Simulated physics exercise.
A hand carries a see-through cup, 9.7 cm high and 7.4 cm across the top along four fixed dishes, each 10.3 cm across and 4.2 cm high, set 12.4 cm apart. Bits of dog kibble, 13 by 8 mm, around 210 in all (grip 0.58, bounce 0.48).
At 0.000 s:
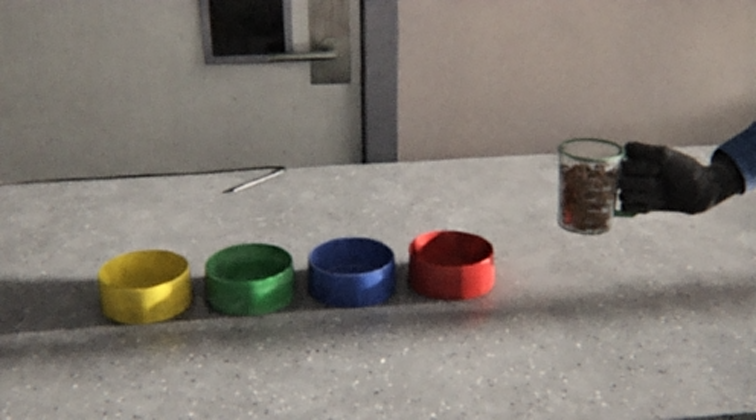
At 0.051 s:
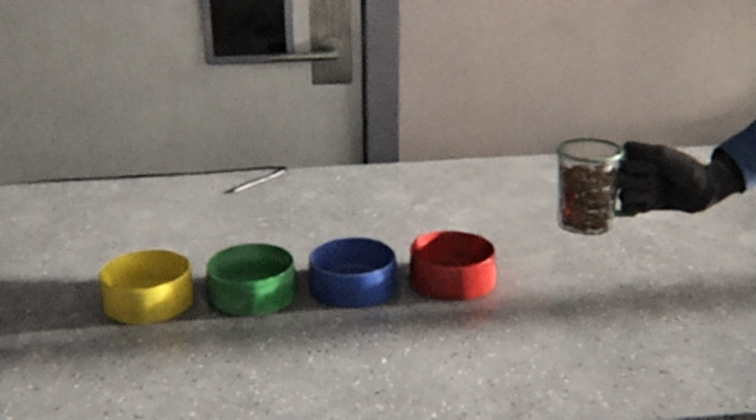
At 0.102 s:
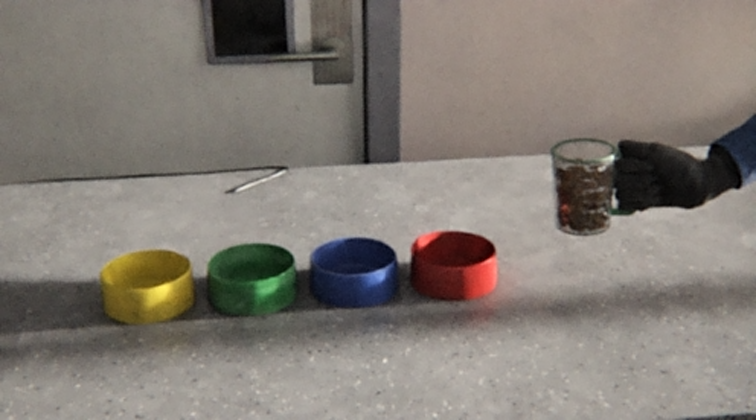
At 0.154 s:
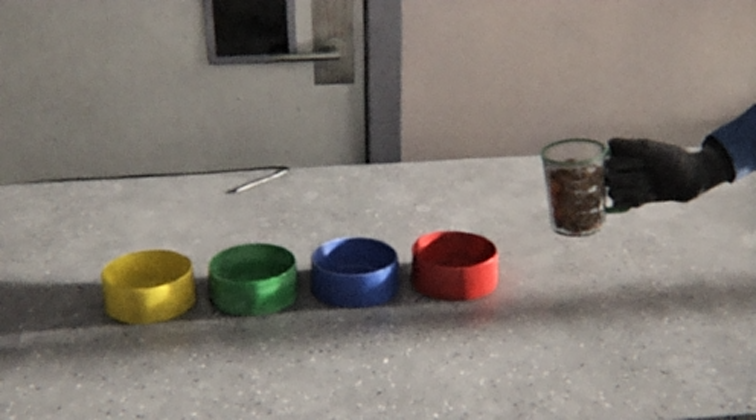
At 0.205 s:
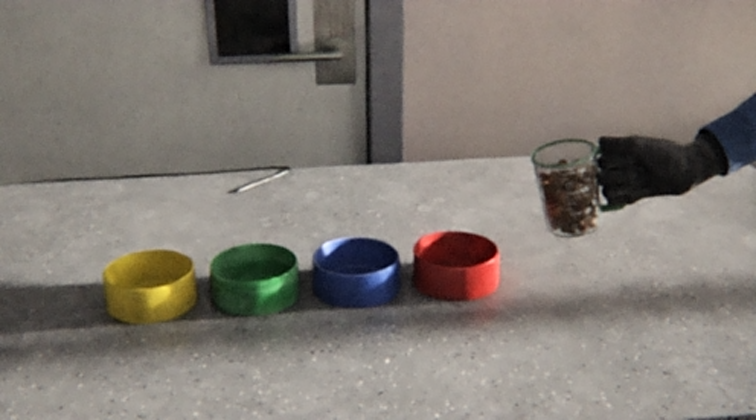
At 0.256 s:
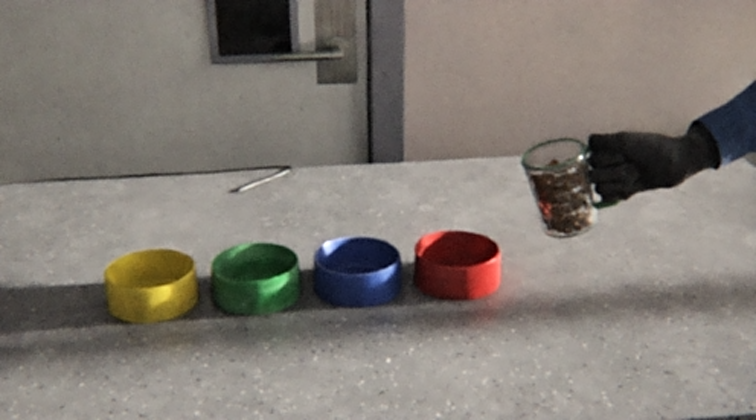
A dark-gloved hand moves a clear cup of small brown and reddish pieces slightly left, gradually tilting its rim leftward, while four dishes, yellow, green, blue and red from left to right, sit on a speckled gray counter.
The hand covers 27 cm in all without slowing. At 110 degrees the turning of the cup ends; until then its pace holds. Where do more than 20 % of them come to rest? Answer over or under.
Red: Under, blue: Over, green: Under, yellow: Under, counter: Under.
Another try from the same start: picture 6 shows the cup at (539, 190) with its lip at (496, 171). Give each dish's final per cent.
Red 0; blue 80; green 0; yellow 0.
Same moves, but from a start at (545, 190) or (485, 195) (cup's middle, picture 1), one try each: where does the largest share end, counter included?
Most goes to: Green, then green.
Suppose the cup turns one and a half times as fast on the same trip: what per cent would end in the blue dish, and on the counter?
Then: Blue 80; counter 10.
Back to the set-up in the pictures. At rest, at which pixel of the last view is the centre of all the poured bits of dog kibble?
At about (346, 272).
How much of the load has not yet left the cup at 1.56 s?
Some 50 per cent of the load.
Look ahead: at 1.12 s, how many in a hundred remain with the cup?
About 100 per cent.
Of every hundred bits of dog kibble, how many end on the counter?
Some 10 per cent.
After 0.78 s, tilt 61 degrees; cup holds 100 %.
After 1.12 s, tilt 90 degrees; cup holds 100 %.
After 1.56 s, tilt 110 degrees; cup holds 50 %, blue 40 %.
In the end, at 3.5 s, red 0 %, blue 85 %, green 0 %, yellow 0 %, counter 10 %, cup 5 %.
